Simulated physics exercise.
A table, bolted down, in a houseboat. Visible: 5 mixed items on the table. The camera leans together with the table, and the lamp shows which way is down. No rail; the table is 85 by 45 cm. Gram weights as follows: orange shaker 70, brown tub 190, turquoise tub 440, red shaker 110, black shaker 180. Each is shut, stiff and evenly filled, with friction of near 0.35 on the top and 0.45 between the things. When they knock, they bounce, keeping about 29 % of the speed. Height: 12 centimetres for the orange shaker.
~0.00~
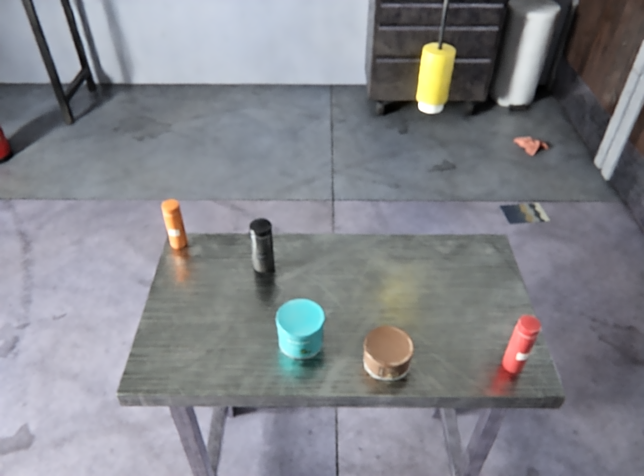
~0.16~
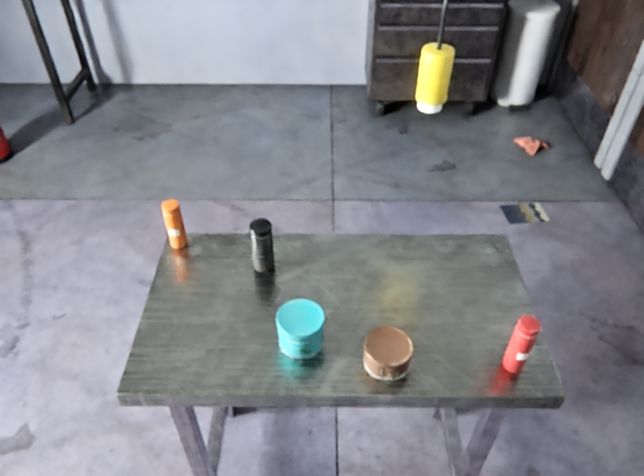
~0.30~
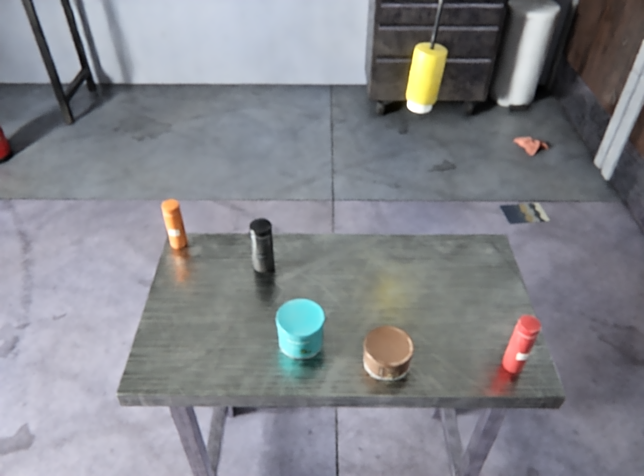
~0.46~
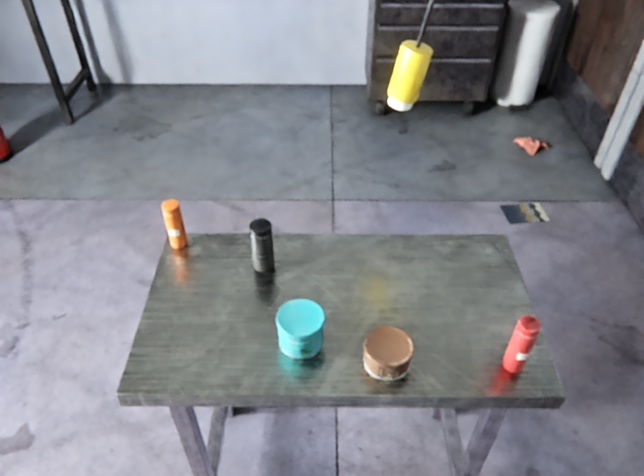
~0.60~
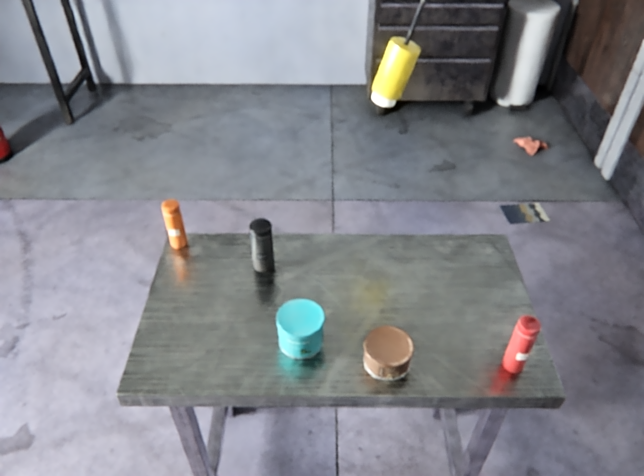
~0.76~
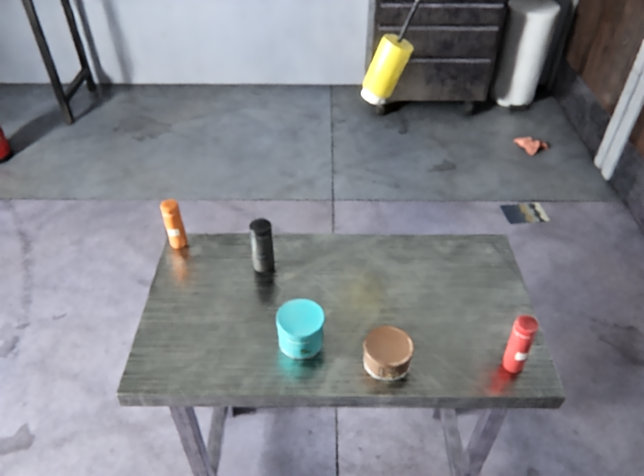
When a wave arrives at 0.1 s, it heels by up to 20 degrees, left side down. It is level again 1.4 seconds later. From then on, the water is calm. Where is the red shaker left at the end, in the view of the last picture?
It is left at about (445, 358) in that view.
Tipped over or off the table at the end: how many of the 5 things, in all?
In total, 2.
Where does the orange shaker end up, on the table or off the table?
When everything stops, the orange shaker is out of bounds.
After 1.06 s, boat heeled 14°, left side down; orange shaker now off the table; red shaker on its side near (471, 356).
After 1.26 s, boat heeled 5°, left side down; red shaker on its side near (445, 358).
After 1.56 s, boat level; red shaker on its side near (445, 358).
At rest (2.0 s), off the table, orange shaker; tipped over on the table, red shaker; the other 3 in place, give or take 5 cm. Seen from the same camera at the end, red shaker near (445, 358).
